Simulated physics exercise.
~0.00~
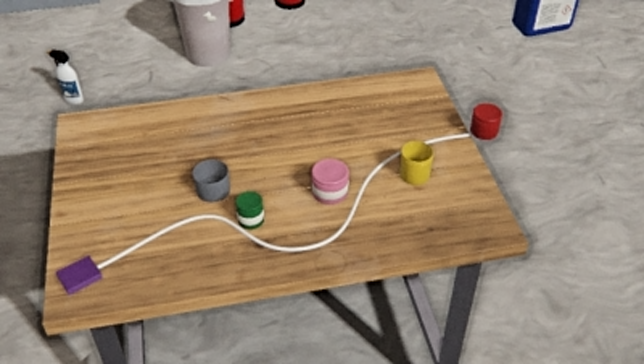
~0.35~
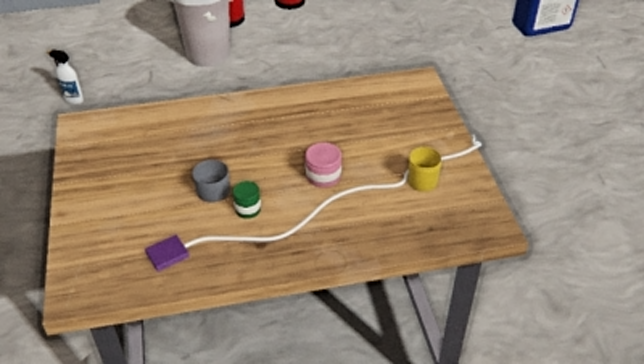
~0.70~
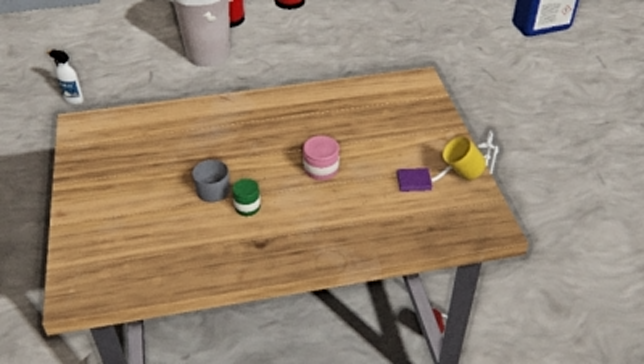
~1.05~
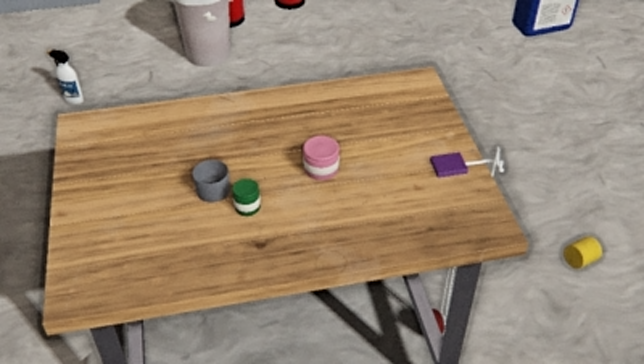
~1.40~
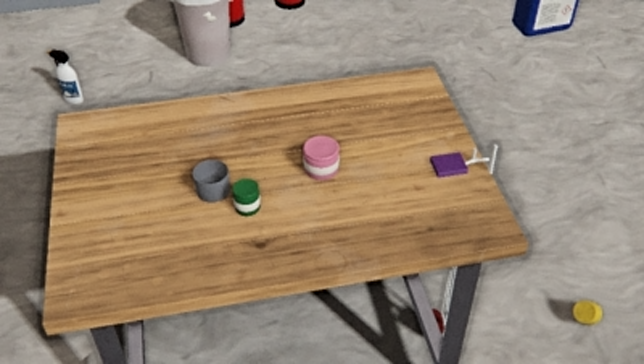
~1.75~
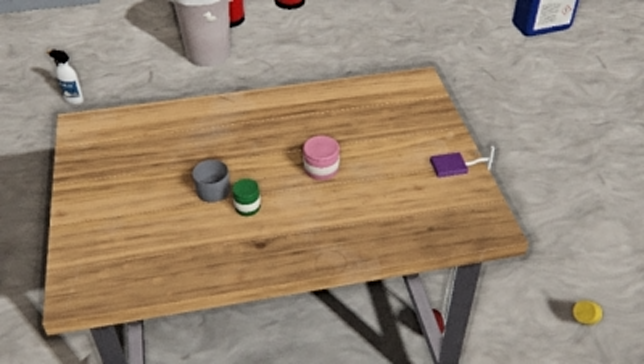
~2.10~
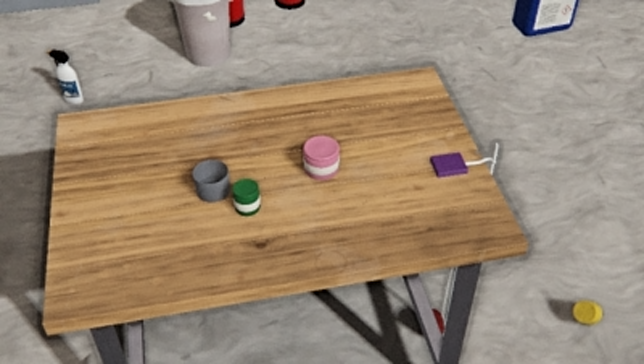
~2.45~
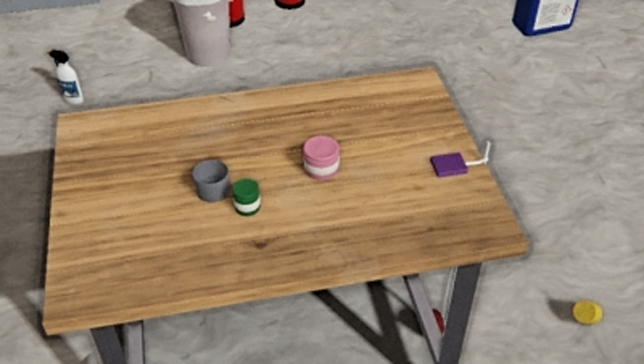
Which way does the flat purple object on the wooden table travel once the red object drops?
It slides to the right across the tabletop, trailing after the white cable, and stops near the right edge.
